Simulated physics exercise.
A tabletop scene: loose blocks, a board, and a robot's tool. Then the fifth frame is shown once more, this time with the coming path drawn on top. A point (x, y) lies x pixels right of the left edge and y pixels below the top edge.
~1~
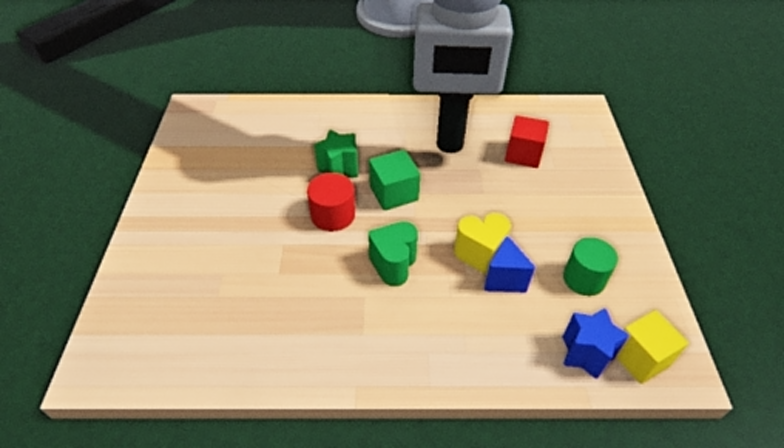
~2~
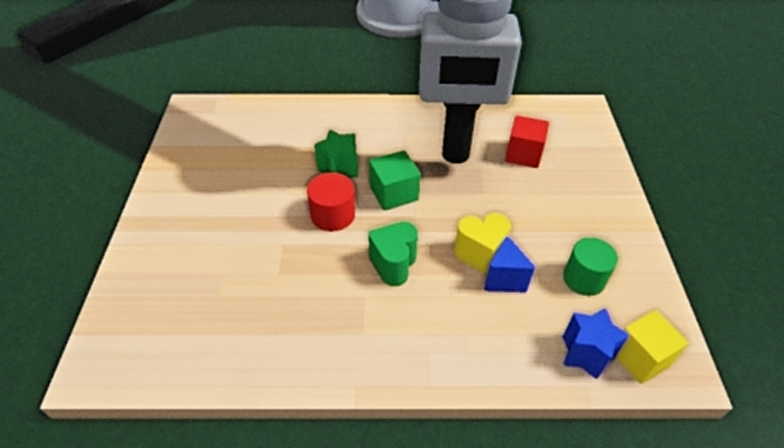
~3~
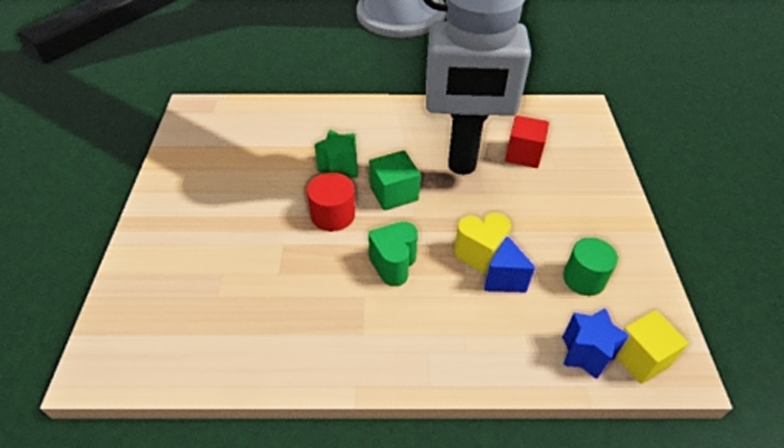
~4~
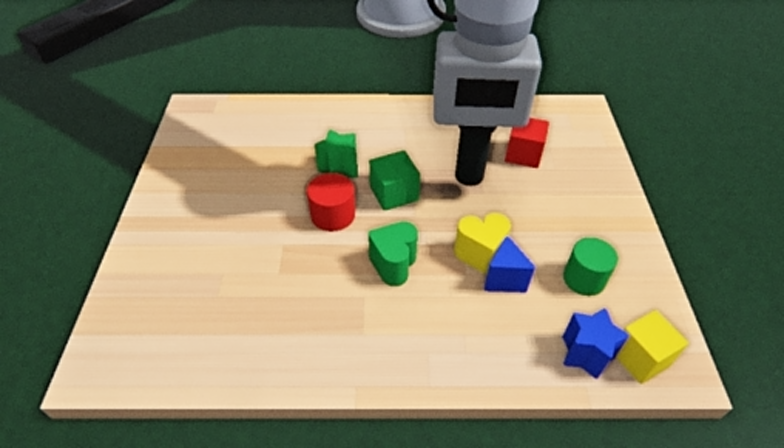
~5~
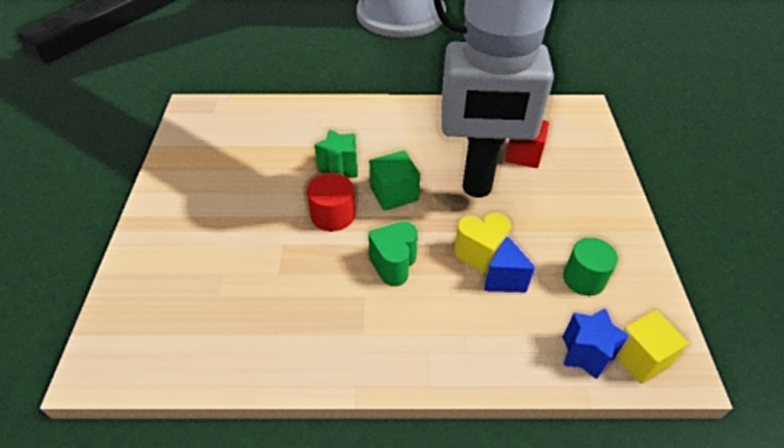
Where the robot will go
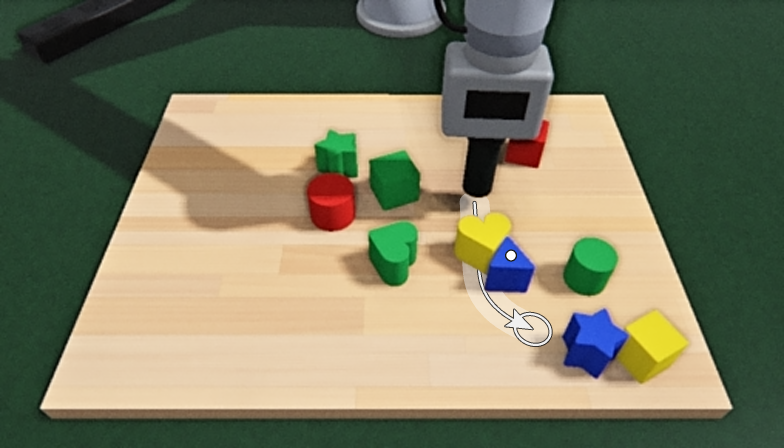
A gray robot arm with a black cylindrical tip moves a short distance forward and slightly right over a wooden board, passing between a green cube and a red cube, while the scattered red, green, yellow and blue blocks stay still.
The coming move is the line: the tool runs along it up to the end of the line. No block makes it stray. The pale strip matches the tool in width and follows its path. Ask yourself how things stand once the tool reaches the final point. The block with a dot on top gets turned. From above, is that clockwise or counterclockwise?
Looking down on the board, it turns counter-clockwise.
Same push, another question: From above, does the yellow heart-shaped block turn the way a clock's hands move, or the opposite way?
It goes round the way clock hands do.
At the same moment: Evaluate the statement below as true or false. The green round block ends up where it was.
That claim is true.
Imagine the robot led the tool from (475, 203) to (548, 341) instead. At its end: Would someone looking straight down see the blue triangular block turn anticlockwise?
No, I don't think so.
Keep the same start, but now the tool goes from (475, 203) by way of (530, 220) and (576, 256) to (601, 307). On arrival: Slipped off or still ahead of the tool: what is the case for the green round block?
I think it holds its spot in front.
Path on the board, from (475, 203) through (477, 244) and (485, 292) to (533, 329); the dot is on the blue triangular block.
What follows on the original path. One third of the way, tool at (480, 230); yellow heart-shaped block at (488, 244); blue triangular block at (518, 262).
Two thirds of the way, tool at (488, 278); yellow heart-shaped block at (497, 297); blue triangular block at (541, 293), turned 30° anticlockwise.
At the end, tool at (538, 316); green square in place; yellow heart-shaped block at (517, 329), turned 45° clockwise; blue triangular block at (574, 300), turned 45° anticlockwise; green round block in place; blue star at (607, 333), turned 15° clockwise.
